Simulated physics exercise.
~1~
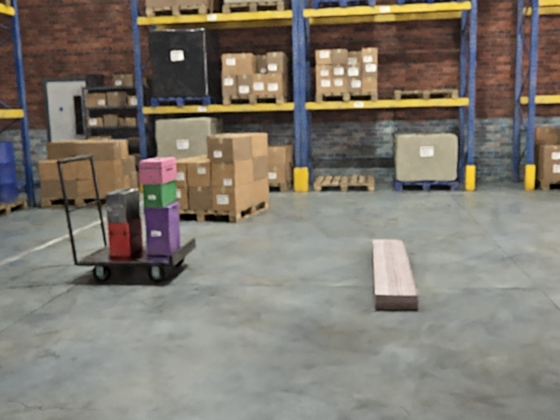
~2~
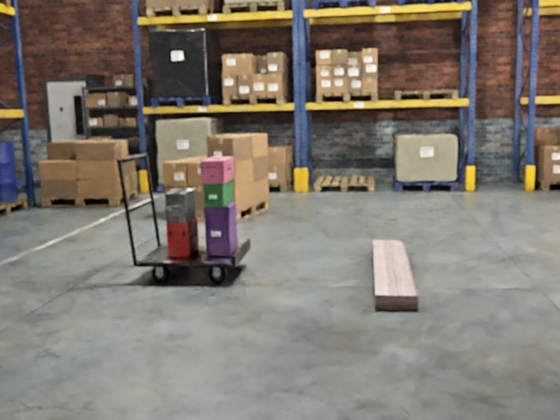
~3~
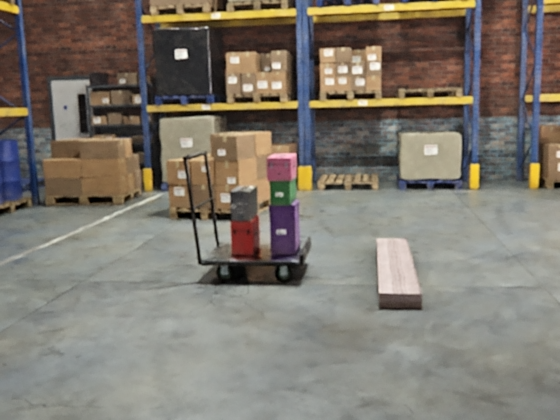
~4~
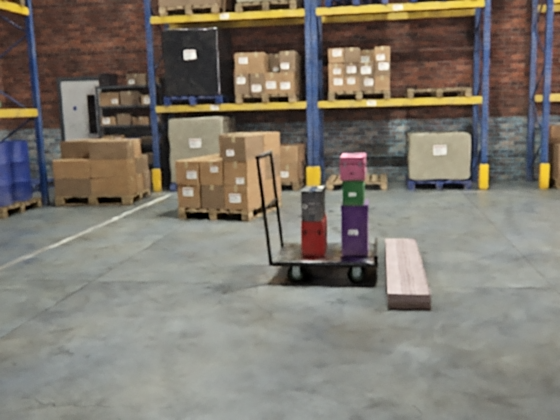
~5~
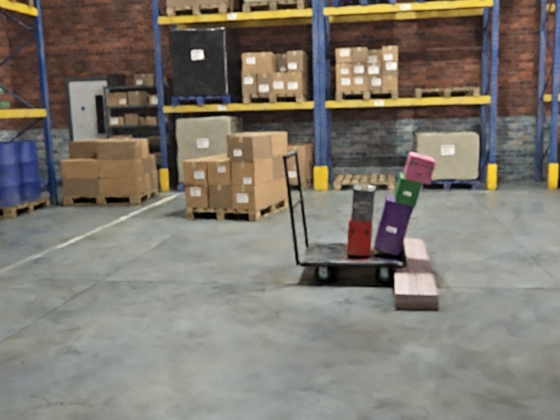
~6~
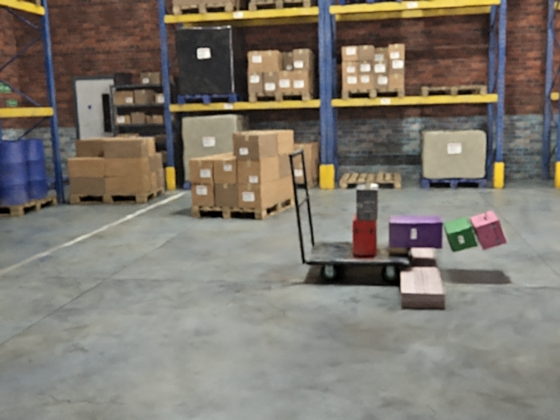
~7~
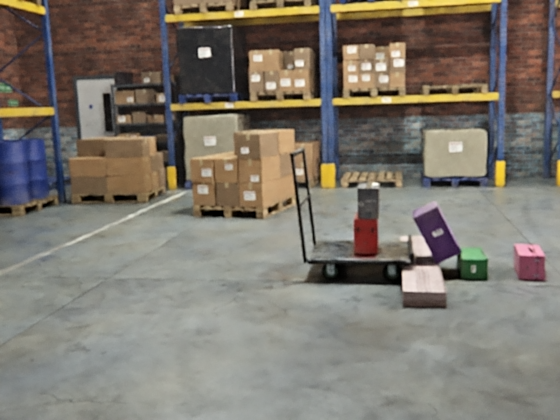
A dark flat trolley with an upright handle stands at the left of a warehouse floor, seen from the side, with tall blue and yellow racks of boxes behind. It carries a grey parcel on a red toolbox, and beside them a pink toolbox and a green tote stacked on a purple tote. The trolley rolls right as the view pans slightly left, and stops abruptly at a low kerb. The taller stack leans forward and topples over the front edge. The pink and green pieces land on the floor beyond, the purple tote ends tilted against the kerb, and the red and grey pieces stay upright aboard.
